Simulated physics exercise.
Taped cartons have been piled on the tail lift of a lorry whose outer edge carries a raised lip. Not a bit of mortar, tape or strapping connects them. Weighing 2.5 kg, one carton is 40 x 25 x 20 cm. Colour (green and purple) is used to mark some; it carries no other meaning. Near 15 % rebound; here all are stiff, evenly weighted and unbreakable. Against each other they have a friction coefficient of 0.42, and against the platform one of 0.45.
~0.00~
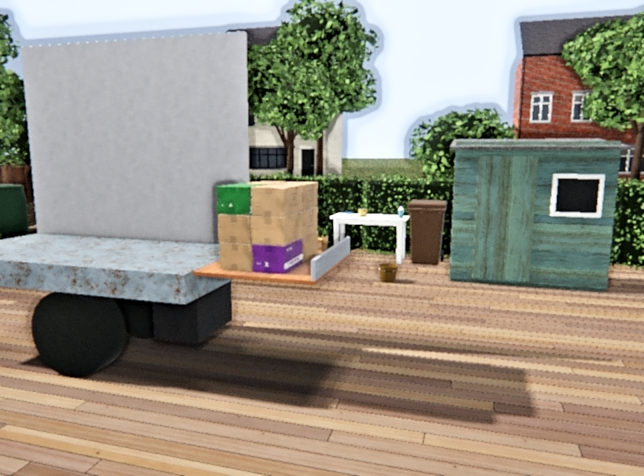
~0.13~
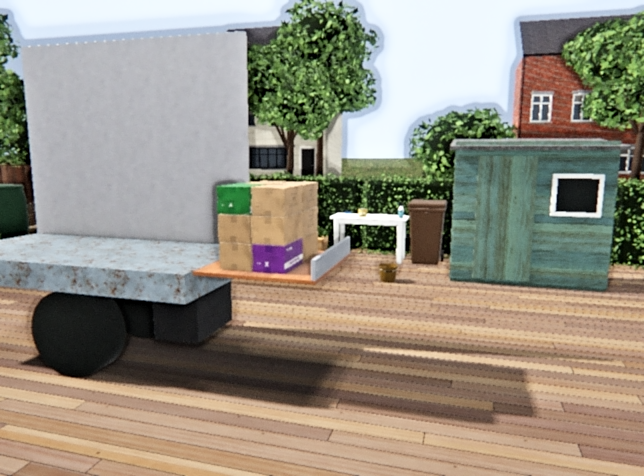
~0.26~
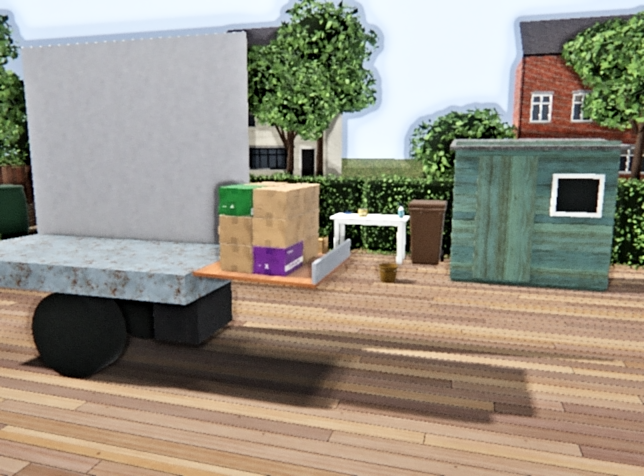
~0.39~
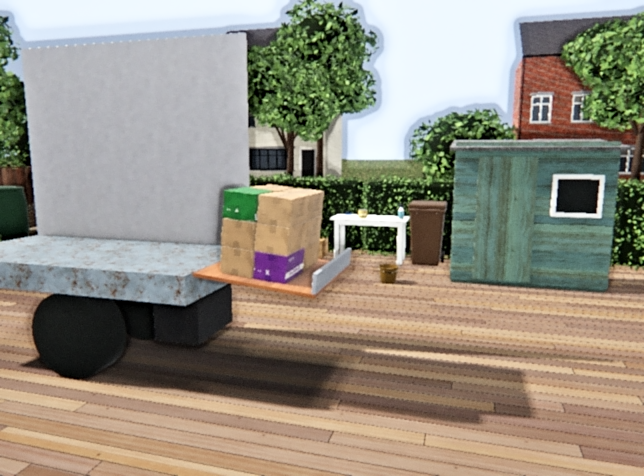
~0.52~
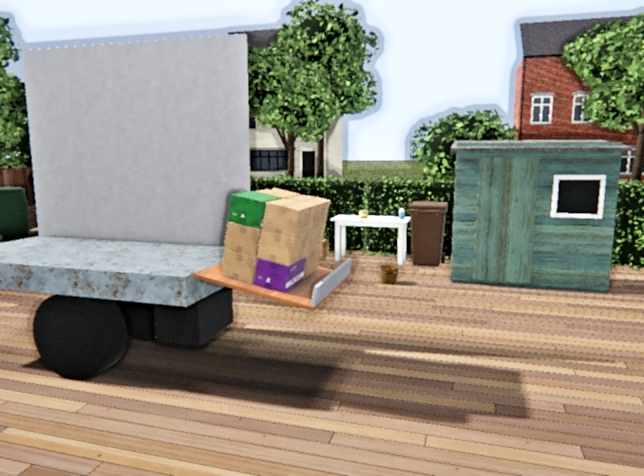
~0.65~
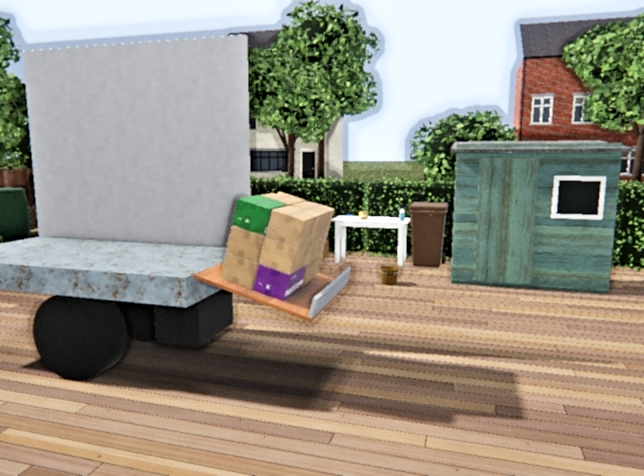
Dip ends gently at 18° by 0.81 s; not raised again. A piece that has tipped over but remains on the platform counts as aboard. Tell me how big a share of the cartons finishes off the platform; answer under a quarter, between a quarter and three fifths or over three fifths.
In the end, under a quarter.
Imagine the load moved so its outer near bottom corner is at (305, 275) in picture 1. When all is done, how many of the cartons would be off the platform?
With that change the number is 0.
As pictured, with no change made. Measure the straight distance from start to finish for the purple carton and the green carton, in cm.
Purple ends up some 20 cm away; green ends up some 20 cm away.
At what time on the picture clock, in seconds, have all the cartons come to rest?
At roughly 1.5 s.
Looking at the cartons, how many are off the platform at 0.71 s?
By then 0.
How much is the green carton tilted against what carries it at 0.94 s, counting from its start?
Angle from initial pose, roughly 0 deg - estimate.
By 0.71 s, slope 17°; none of the 12 cartons off the platform.
By 0.94 s, slope 18°; none of the 12 cartons off the platform.
When it is over (1.6 s), slope 18°; none of the 12 cartons off the platform, 2 disturbed; purple carton unmoved; green carton moved 17 mm. That is 0 per cent. In pixels of the last frame, middles, purple carton near (281, 280), green carton near (266, 218).
